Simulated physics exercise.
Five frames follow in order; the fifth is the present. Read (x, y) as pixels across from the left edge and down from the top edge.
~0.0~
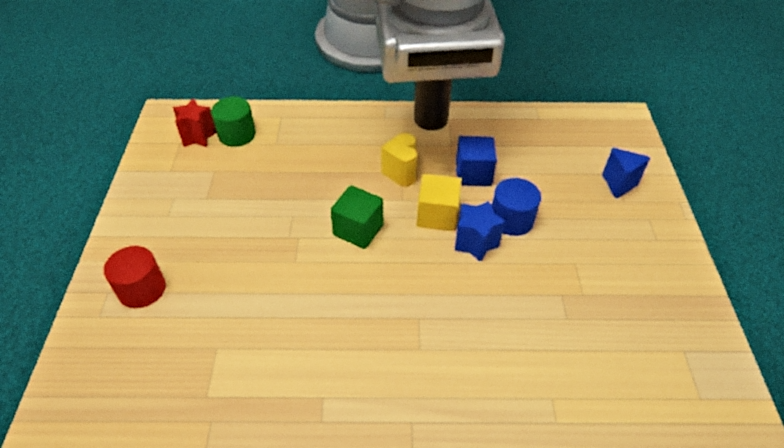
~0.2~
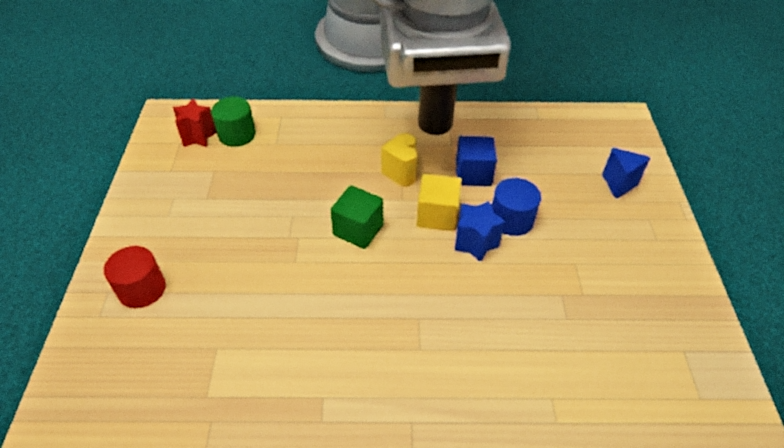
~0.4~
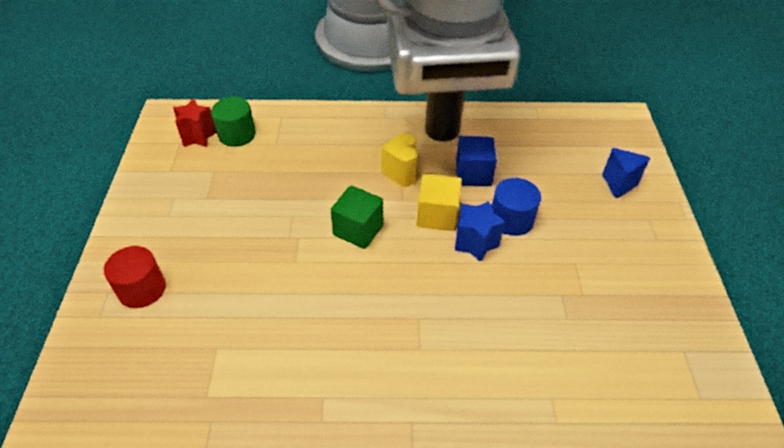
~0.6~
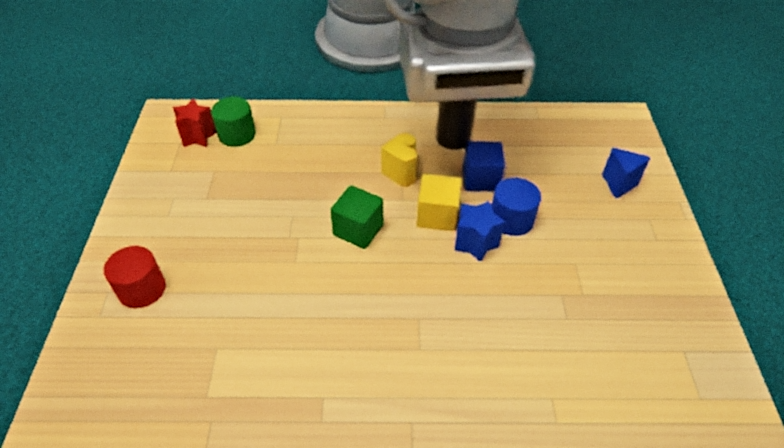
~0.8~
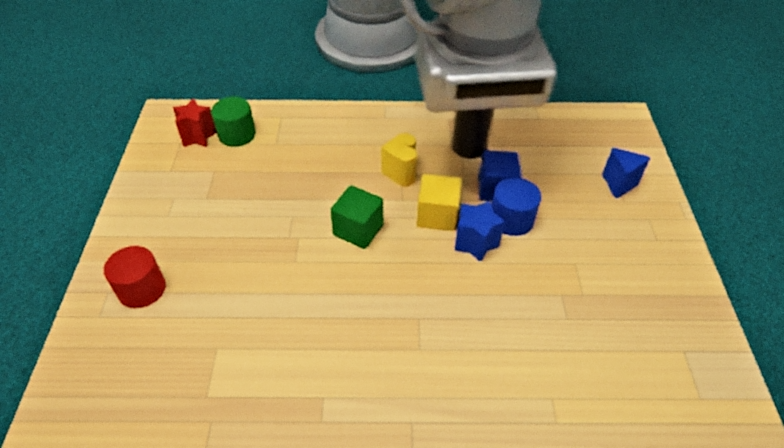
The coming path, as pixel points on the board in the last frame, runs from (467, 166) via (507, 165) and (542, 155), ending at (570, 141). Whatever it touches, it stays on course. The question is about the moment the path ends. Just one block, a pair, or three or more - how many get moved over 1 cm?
There will be one block displaced.
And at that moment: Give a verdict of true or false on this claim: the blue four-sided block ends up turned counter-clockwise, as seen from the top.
My answer: False.
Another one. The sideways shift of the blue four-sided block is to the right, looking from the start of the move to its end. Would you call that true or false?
That claim is true.
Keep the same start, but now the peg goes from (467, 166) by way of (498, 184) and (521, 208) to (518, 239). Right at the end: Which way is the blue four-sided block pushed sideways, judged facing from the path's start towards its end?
It shifts leftward.
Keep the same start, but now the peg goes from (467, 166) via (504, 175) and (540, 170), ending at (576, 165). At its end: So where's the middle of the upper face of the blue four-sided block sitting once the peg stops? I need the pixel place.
The middle of its upper face should be somewhere near (549, 175).
What follows on the original path. One third of the way, peg (511, 145); blue four-sided block (529, 166), turned 40° clockwise; blue circle (521, 198).
Two thirds of the way, peg (548, 136); blue four-sided block (532, 165), turned 55° clockwise; blue circle (521, 198).
At the end, peg (576, 121); yellow heart not moved; blue four-sided block (532, 165), turned 55° clockwise; blue circle (521, 198).
